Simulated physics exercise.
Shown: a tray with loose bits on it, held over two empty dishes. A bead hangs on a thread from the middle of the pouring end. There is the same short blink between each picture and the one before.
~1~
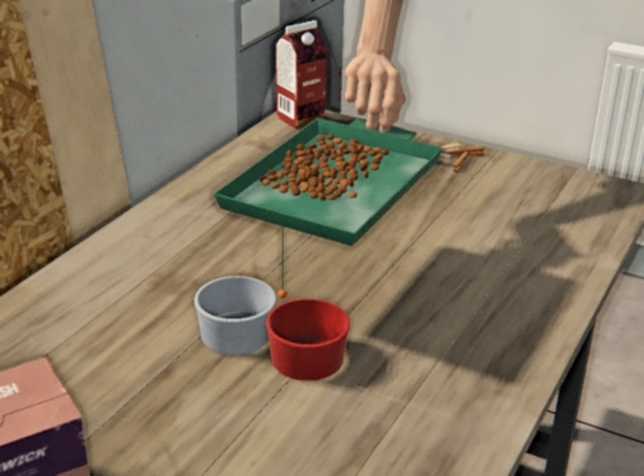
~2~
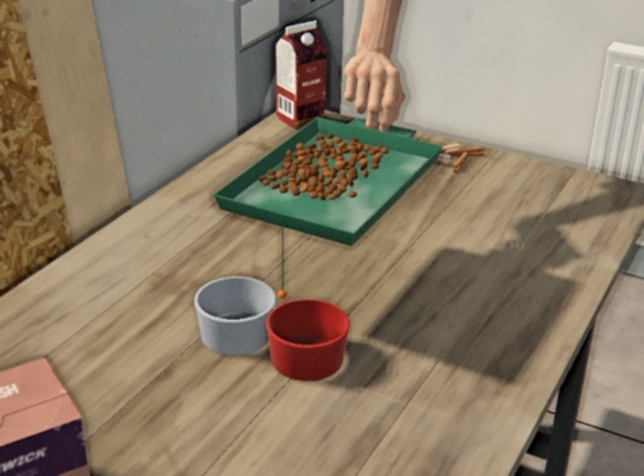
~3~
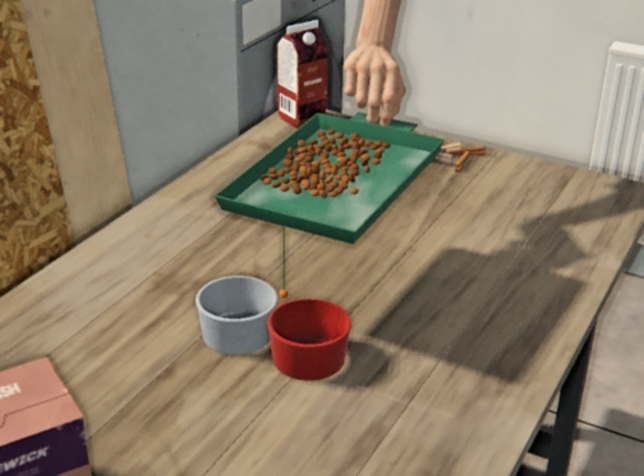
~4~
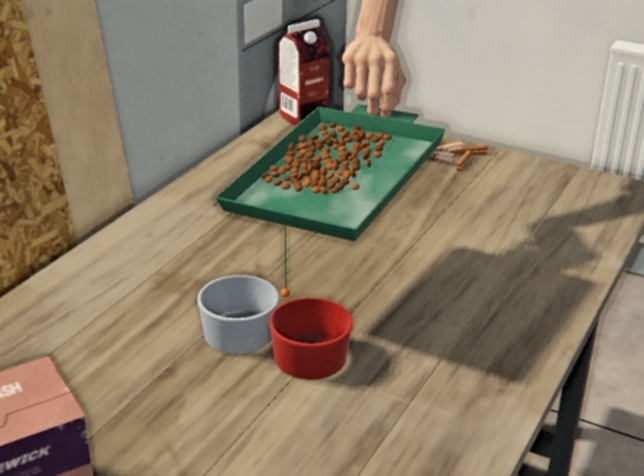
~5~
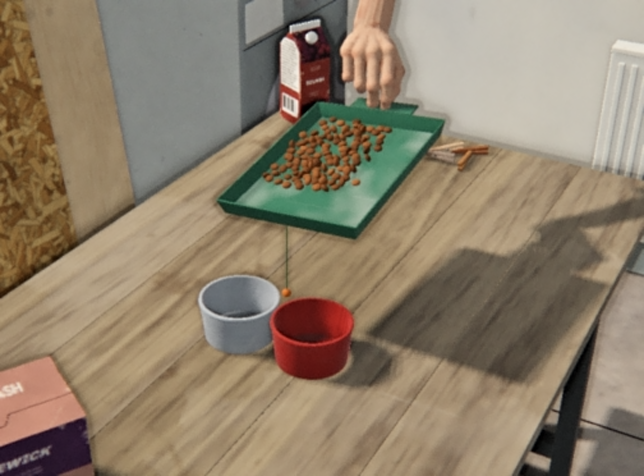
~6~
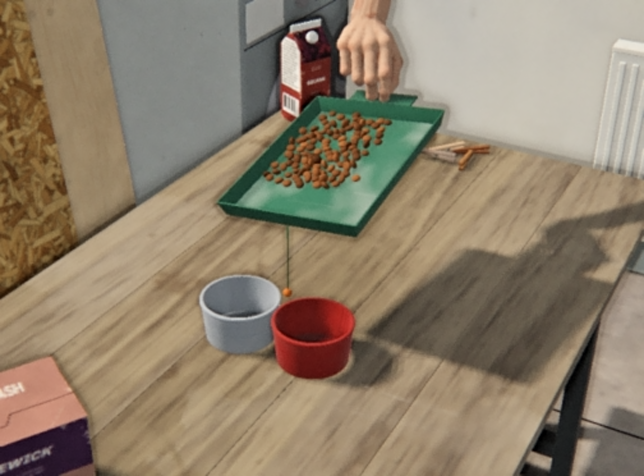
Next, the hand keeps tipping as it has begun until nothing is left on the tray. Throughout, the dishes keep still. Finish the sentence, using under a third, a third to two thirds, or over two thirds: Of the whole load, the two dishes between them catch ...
... over two thirds of it.
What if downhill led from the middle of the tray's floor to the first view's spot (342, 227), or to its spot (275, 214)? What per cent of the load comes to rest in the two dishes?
For the first it's near 50 %, for the second near 70 %.
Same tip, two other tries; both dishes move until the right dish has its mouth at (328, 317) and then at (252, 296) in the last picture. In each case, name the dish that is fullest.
The leftmost dish, then the rightmost dish.
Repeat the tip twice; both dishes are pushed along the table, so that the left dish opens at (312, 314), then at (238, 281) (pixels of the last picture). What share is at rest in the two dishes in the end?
In order: 0 percent and 90 percent.
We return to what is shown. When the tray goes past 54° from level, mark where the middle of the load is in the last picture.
I'd mark the middle close to (252, 194).
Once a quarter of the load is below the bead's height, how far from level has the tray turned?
Close to 85° of tilt at that moment.
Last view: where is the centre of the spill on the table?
Those pieces end up centred close to (163, 313).
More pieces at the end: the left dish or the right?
It's the dish to the left that ends up fuller.
Just after the last frame, tray tipped steeply; almost all on the tray; just a few in the air.
A moment on, tray tipped right over; roughly a third on the tray; roughly a third in the left dish; about a tenth outside both; about a tenth in the air.
Further on, tray tipped past a quarter turn; the larger part in the left dish; roughly a quarter outside both.
When it is over, tray tipped past a quarter turn; not one in the right dish; the larger part in the left dish; roughly a quarter outside both.
